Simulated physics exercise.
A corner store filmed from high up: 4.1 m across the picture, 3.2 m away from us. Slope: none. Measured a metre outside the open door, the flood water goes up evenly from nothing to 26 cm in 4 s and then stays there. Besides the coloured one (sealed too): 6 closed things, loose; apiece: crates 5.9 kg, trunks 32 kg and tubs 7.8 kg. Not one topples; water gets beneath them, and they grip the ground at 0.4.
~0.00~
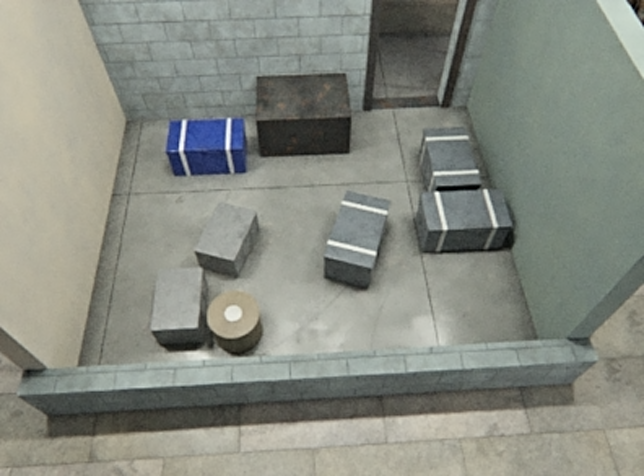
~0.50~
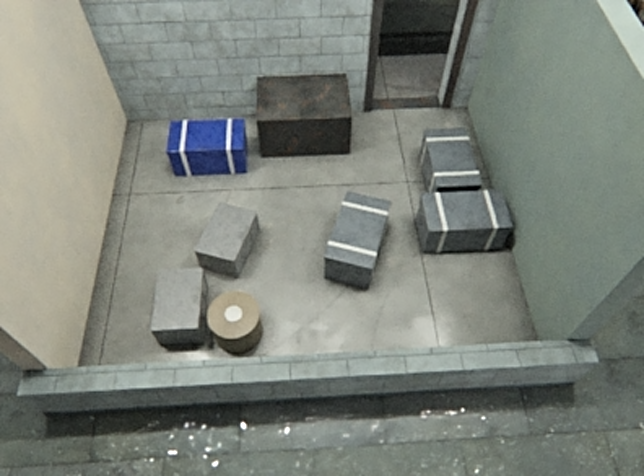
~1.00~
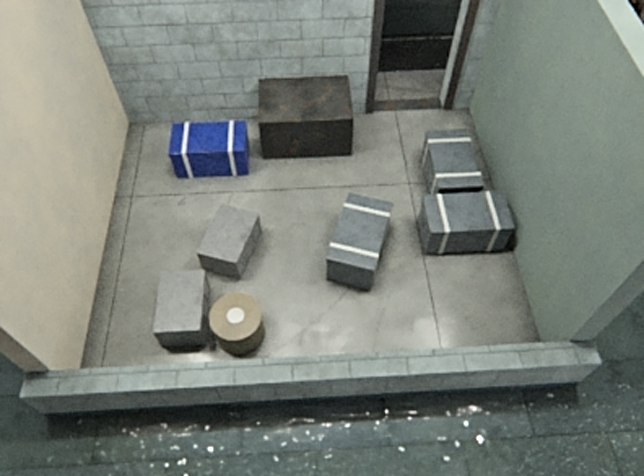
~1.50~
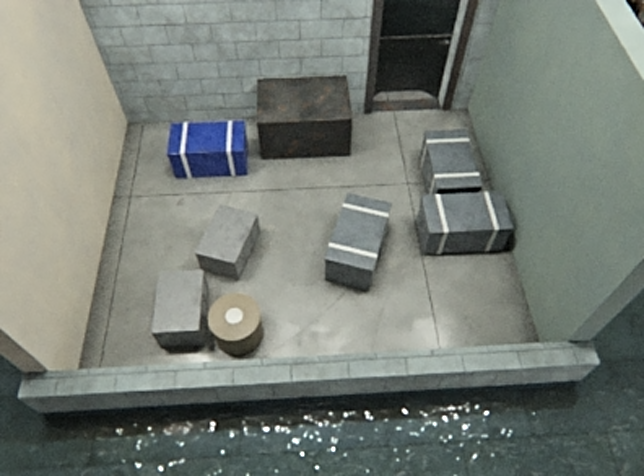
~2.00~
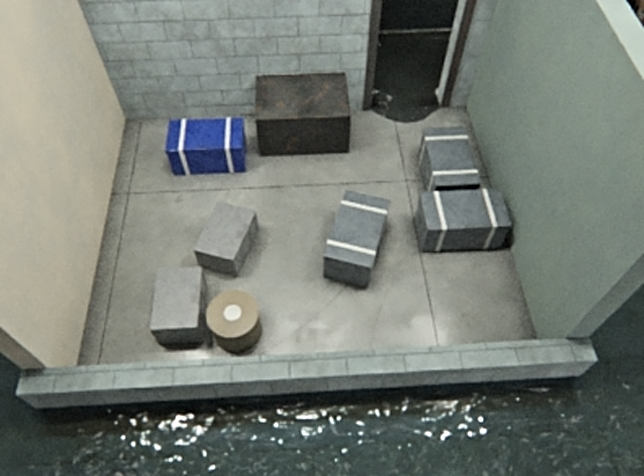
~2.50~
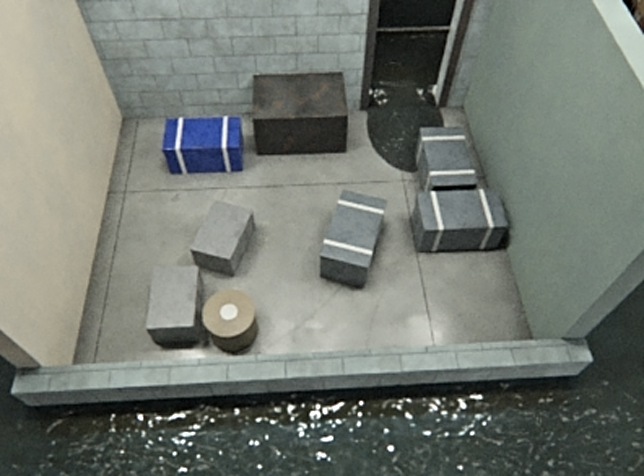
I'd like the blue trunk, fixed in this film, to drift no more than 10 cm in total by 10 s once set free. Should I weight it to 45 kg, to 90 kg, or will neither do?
45 kg is plenty.
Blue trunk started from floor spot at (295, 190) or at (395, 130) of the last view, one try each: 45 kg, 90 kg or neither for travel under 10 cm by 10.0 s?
The first try gives success with both; the second gives failure with both.
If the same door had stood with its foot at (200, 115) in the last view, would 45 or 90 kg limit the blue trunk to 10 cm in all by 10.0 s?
Then no option works.
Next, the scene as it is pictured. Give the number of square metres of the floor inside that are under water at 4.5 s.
Near 5.0 m2 in all.
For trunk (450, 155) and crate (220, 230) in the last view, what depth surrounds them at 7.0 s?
Depths: Near 13 cm, then near 6 cm.
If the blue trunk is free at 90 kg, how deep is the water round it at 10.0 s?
About 7 cm.
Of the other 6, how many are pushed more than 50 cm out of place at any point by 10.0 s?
6.
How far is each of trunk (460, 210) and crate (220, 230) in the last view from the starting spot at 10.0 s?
Net displacement, in order: 250 cm; 140 cm.
After 3.5 s the blue trunk would be 0 cm from its start with 45 kg and 0 cm from its start with 90 kg; 0 cm of water round it then.
After 4.5 s the blue trunk would be 0 cm from its start with 45 kg and 0 cm from its start with 90 kg; 0 cm of water round it then.
After 7.0 s the blue trunk would be 0 cm from its start with 45 kg and 0 cm from its start with 90 kg; 1 cm of water round it then.
After 10.0 s the blue trunk would be 0 cm from its start with 45 kg and 0 cm from its start with 90 kg; 7 cm of water round it then.
